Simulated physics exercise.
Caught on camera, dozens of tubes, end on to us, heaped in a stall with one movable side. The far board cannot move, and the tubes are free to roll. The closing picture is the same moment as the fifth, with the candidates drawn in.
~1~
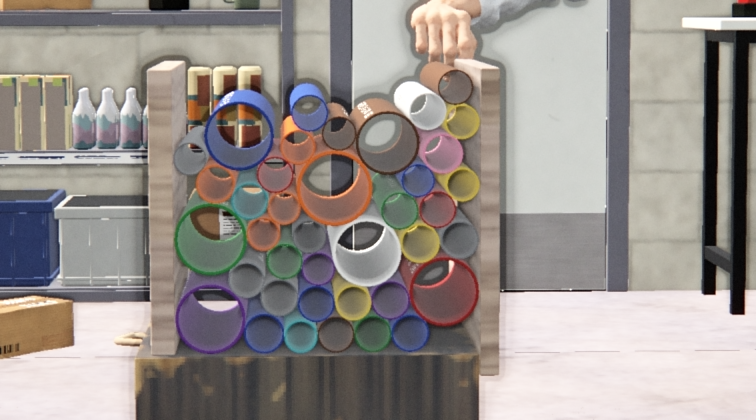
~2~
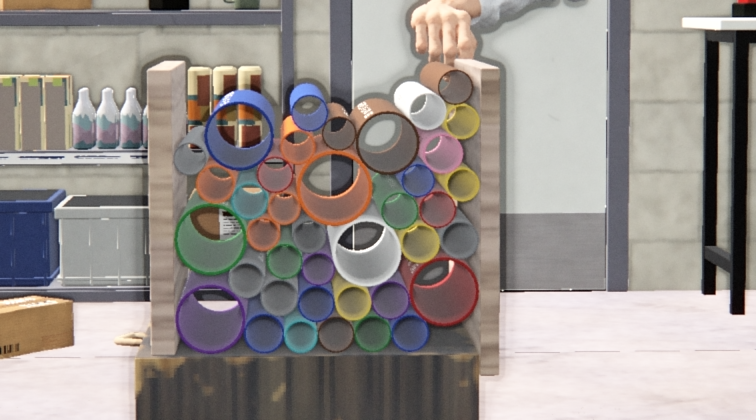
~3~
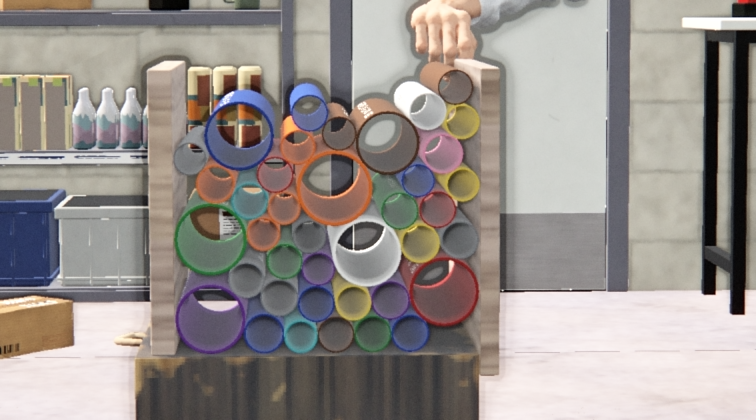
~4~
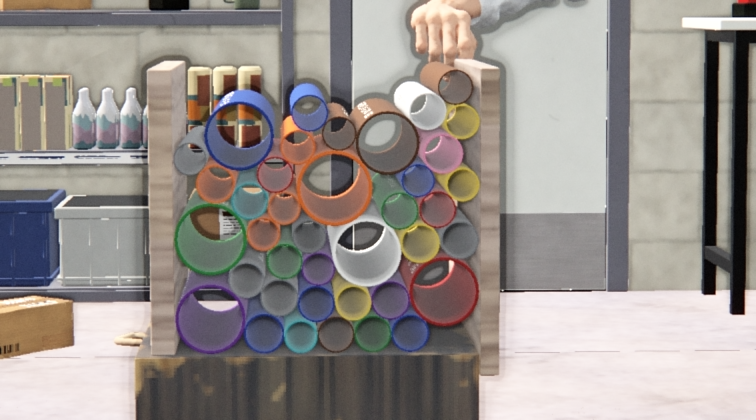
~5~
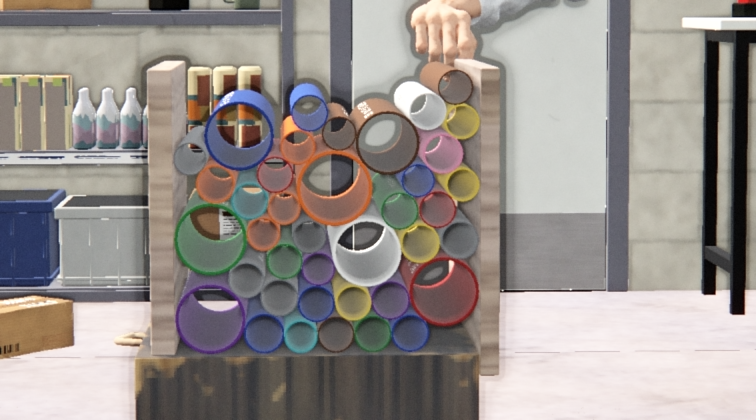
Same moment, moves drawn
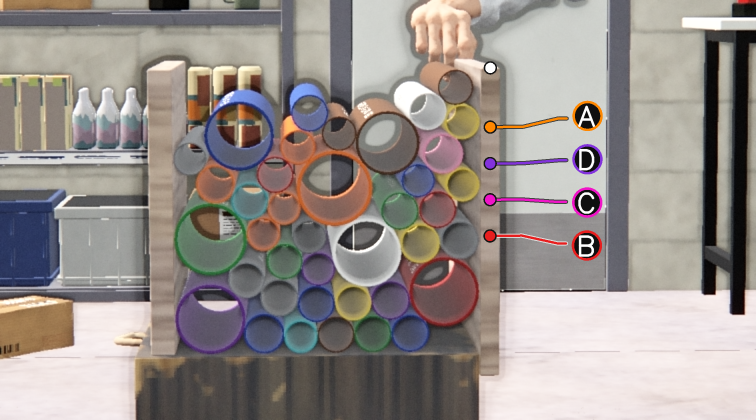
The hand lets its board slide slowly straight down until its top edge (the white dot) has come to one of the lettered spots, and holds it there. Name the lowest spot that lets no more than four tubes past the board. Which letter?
Lower it to C and no more.
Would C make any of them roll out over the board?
Yes.
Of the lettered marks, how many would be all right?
Three of the four.
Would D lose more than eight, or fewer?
Fewer than eight.
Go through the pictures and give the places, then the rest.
In the first frame, a green tube (400, 211); an orange tube (284, 208); an orange tube (215, 184).
In the second frame, an orange tube (215, 184); an orange tube (298, 147).
In the third frame, side board (472, 204); a purple tube (211, 319).
In the fourth frame, a blue tube (410, 332); a grey tube (279, 297).
In the fifth frame, a grey tube (246, 279); a green tube (400, 211); an orange tube (284, 208).
On the marked copy, A at (490, 127); B at (490, 236); C at (490, 200); D at (490, 163); the white dot at (490, 68).
Taking C. A third of the way, top of the board (480, 131).
Two thirds of the way, top of the board (479, 199).
When it is over, top of the board (479, 199), two out over the board.
As for the rest, A none out over the board; B five out over the board; D two out over the board.
